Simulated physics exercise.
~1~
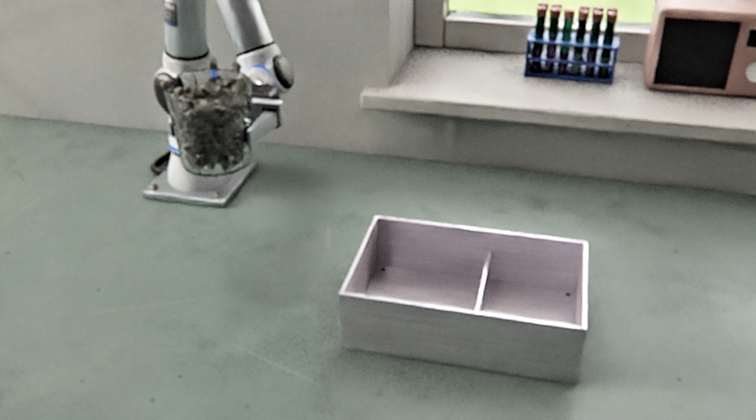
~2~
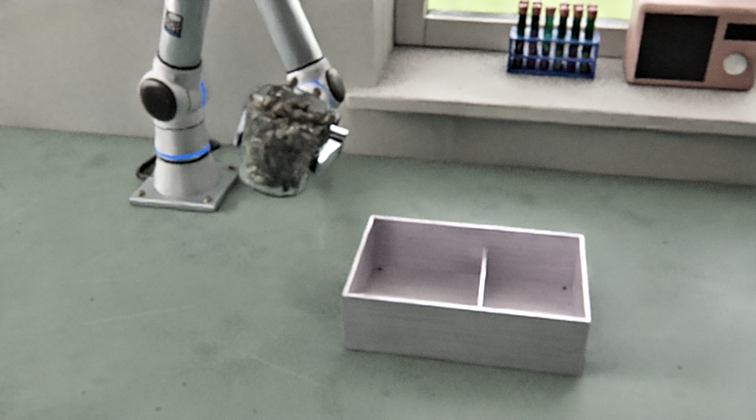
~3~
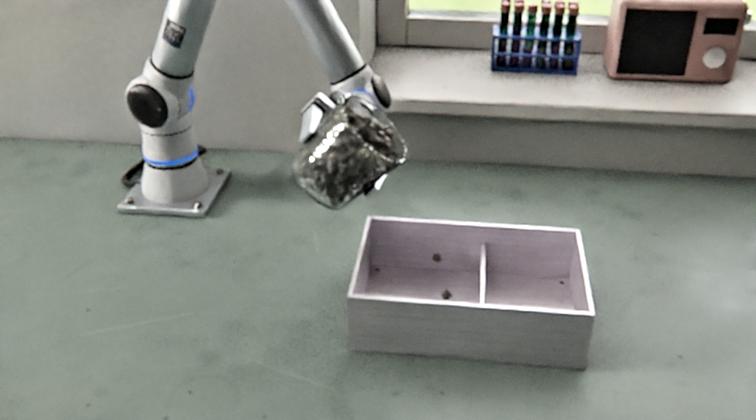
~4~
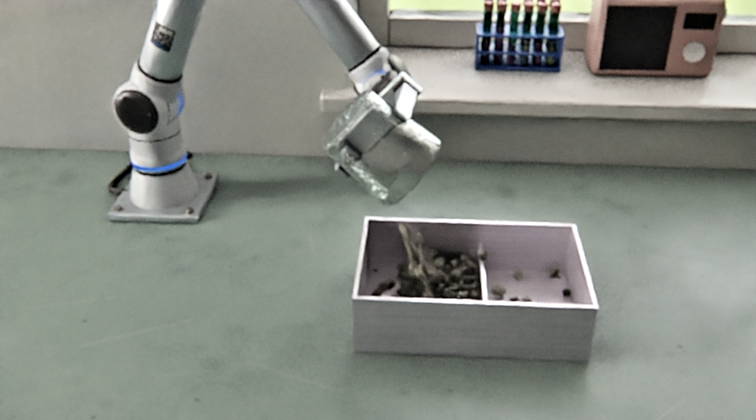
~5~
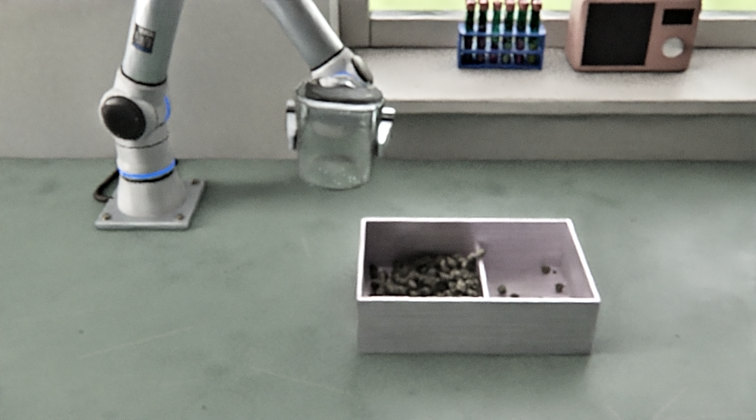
A robot arm carried a clear beaker of small dark pebbles to the right, tipped it over a divided box, and poured most of them into the left compartment, with a few landing in the right, before turning the emptied beaker upright again.
